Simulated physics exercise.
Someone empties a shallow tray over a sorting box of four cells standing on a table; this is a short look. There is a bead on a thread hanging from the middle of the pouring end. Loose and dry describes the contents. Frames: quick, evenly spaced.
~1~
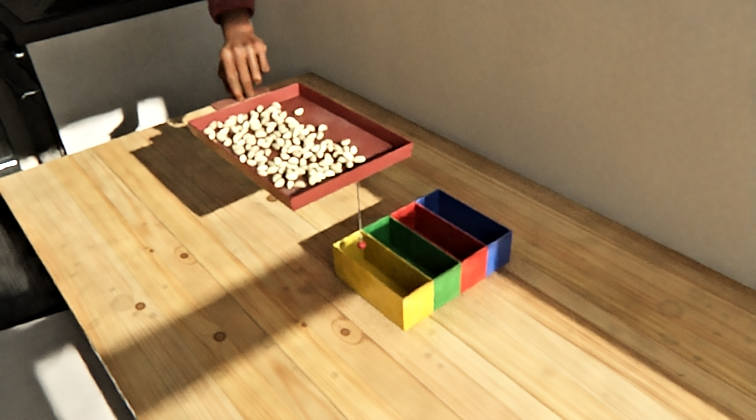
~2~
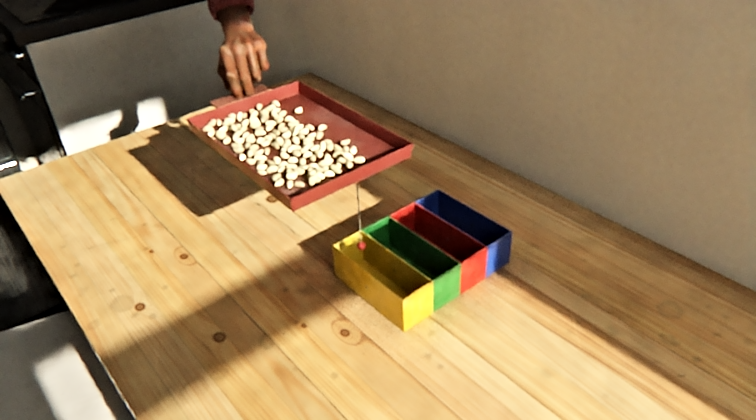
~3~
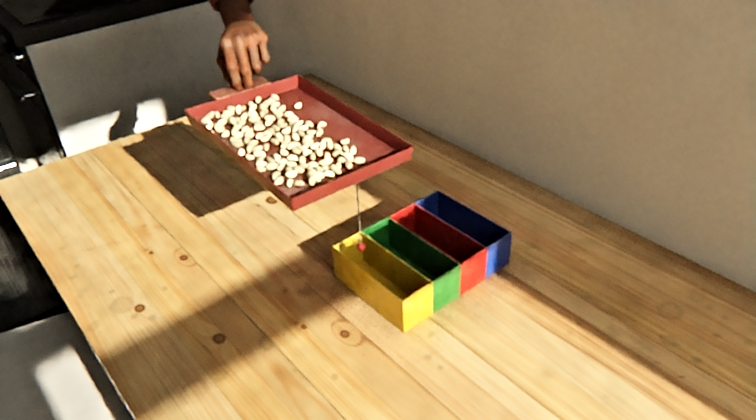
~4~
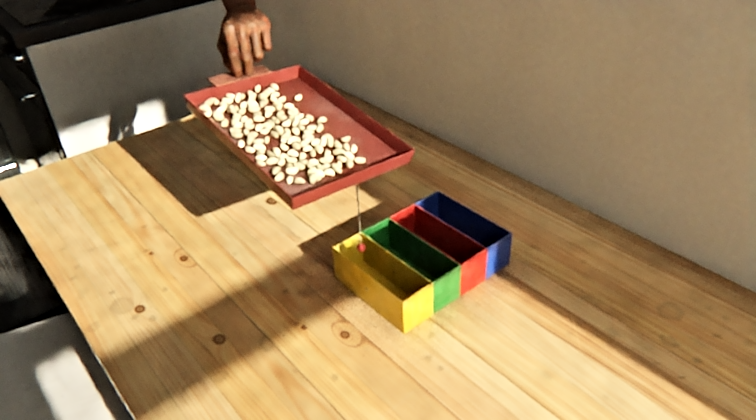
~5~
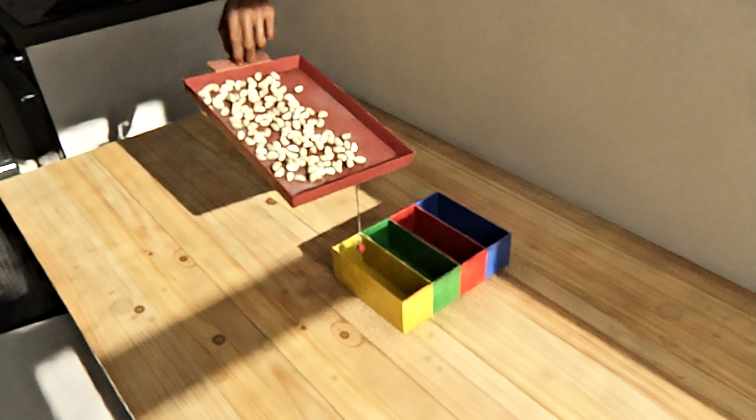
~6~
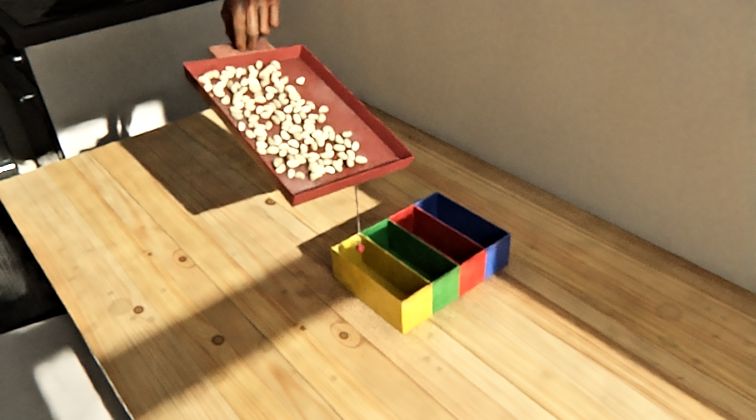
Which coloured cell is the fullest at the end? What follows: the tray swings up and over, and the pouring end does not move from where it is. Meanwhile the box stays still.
The green one.
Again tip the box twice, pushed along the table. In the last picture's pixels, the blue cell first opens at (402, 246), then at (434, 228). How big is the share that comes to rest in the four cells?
Close to 60 in a hundred, then close to 100 in a hundred.
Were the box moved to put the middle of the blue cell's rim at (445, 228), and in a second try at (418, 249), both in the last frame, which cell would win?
Try one: Red; try two: The blue cell.
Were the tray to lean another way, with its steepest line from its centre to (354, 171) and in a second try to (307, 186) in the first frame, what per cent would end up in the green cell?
30 % and 0 %.
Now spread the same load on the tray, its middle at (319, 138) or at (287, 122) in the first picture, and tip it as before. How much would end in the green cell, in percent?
Estimate: 50 % first, 50 % second.
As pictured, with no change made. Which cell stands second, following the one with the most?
The answer here is red.
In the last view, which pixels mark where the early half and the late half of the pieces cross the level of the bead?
Near (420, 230) and later near (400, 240).
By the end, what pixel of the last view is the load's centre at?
Once it all stops, the middle lies near (414, 277).
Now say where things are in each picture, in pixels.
The first frame shows corners of the pouring end at (291, 197) and (410, 142), level; middle of the load at (281, 143), white beans; bead on its thread at (362, 245); yellow cell at (418, 303); green cell at (447, 284); red cell at (473, 267); blue cell at (499, 251).
The second frame shows corners of the pouring end at (291, 197) and (410, 144), level; middle of the load at (280, 142).
The third frame shows corners of the pouring end at (292, 197) and (411, 146), tipped barely, lowest at the right corner; middle of the load at (280, 138).
The fourth frame shows corners of the pouring end at (293, 196) and (412, 149), tipped a little, lowest at the right corner; middle of the load at (280, 131).
The fifth frame shows corners of the pouring end at (294, 195) and (412, 152), tipped clearly, lowest at the right corner; middle of the load at (280, 124).
The sixth frame shows corners of the pouring end at (295, 194) and (412, 155), tipped clearly, lowest at the right corner; middle of the load at (281, 117); yellow cell at (417, 306); green cell at (445, 287); red cell at (472, 270); blue cell at (497, 254).
Soon after the last picture, tray tipped steeply; nearly all on the tray; a stray few falling or outside the box.
A little later, tray tipped past a quarter turn; about half on the tray; about a quarter in the green cell; about a quarter in the red cell; a stray few in the yellow cell; a stray few in the blue cell; about a quarter falling or outside the box.
Later still, tray tipped past a quarter turn; about half in the green cell; about a quarter in the red cell; about a quarter in the yellow cell; a stray few in the blue cell; a stray few falling or outside the box.
At rest, tray tipped past a quarter turn; about half in the green cell; about a quarter in the red cell; about a quarter in the yellow cell; a stray few in the blue cell; a stray few outside the box.
